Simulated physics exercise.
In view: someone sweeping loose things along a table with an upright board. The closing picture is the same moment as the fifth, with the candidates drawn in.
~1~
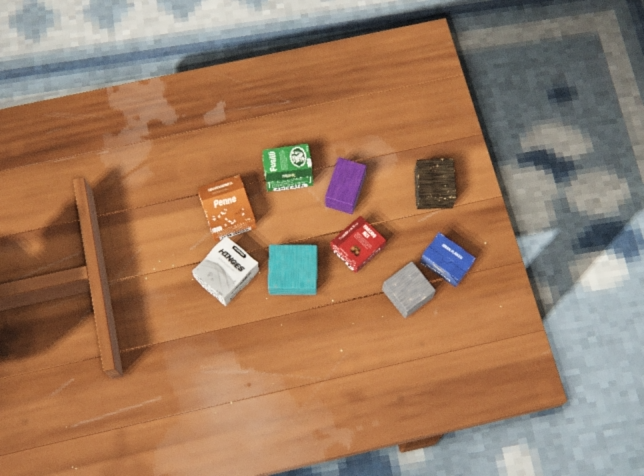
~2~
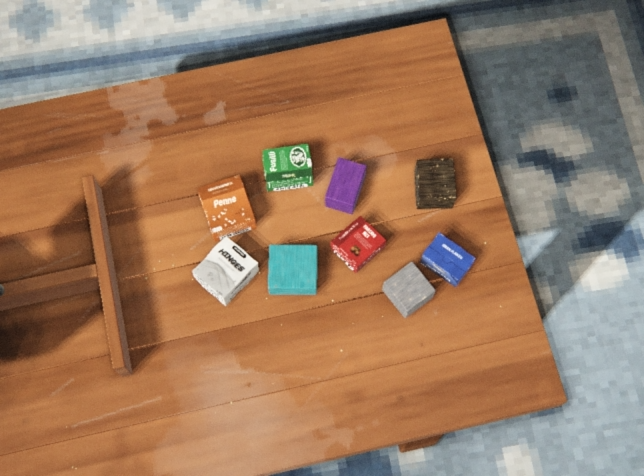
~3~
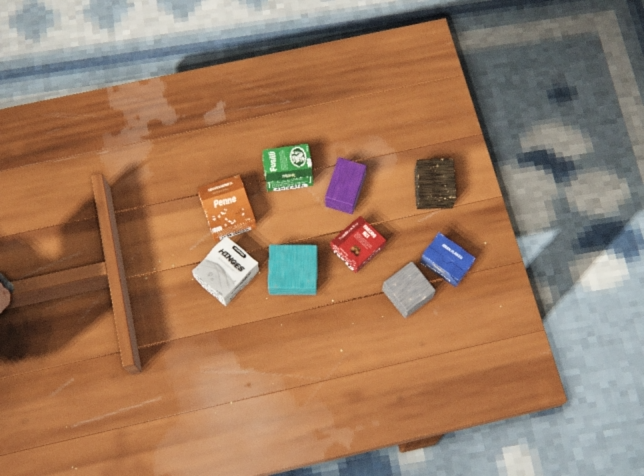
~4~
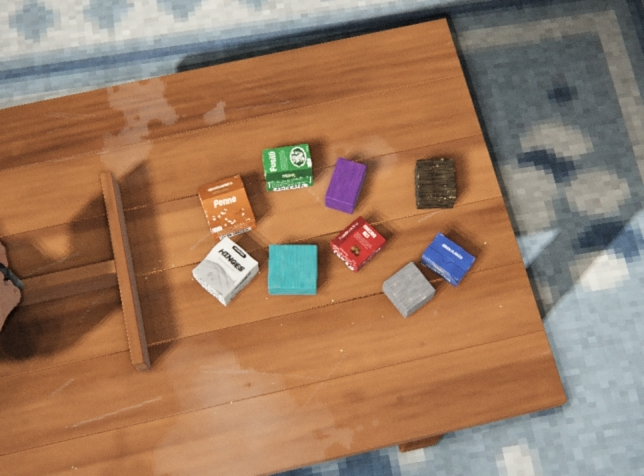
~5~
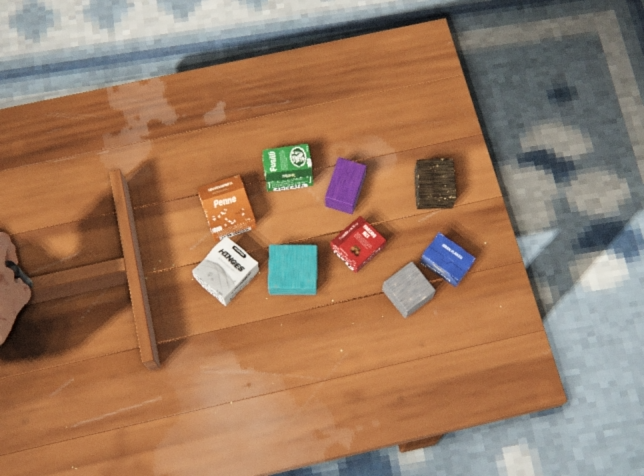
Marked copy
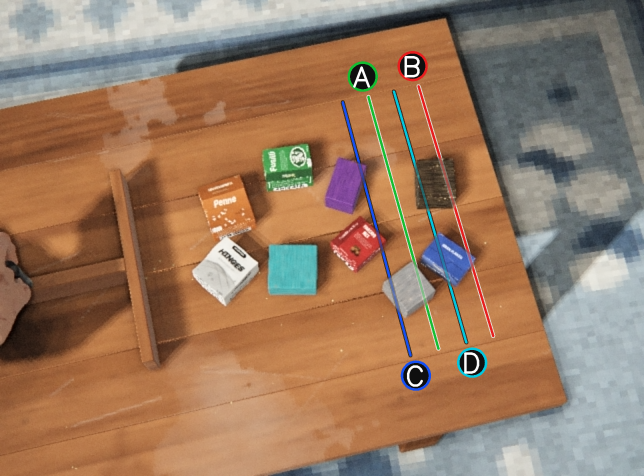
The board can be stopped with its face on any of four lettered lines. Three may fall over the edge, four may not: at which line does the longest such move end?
D.
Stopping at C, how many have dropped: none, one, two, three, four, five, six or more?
By then, none.
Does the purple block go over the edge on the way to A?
No.
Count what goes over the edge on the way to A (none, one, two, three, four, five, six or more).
The count is none.
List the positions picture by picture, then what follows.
In the first frame, black block (435, 184); green packet (288, 168); orange packet (227, 208).
In the second frame, board (102, 268); white box (226, 271).
In the third frame, board (112, 266); blue packet (448, 260).
In the fourth frame, board (122, 264); turquoise block (293, 270).
In the fifth frame, board (131, 262); black block (435, 184); green packet (288, 168); orange packet (227, 208).
On the marked copy, A at (402, 217); B at (454, 205); C at (375, 223); D at (428, 211).
Taking D. A third of the way, board (239, 238); green packet (299, 163); turquoise block (332, 281).
Two thirds of the way, board (346, 215); blue packet (459, 257); red packet (423, 226).
When it is over, board (427, 197); blue packet over the edge; black block over the edge; two fallen.
As for the rest, A is within the limit but short; B drops five; C is within the limit but short.
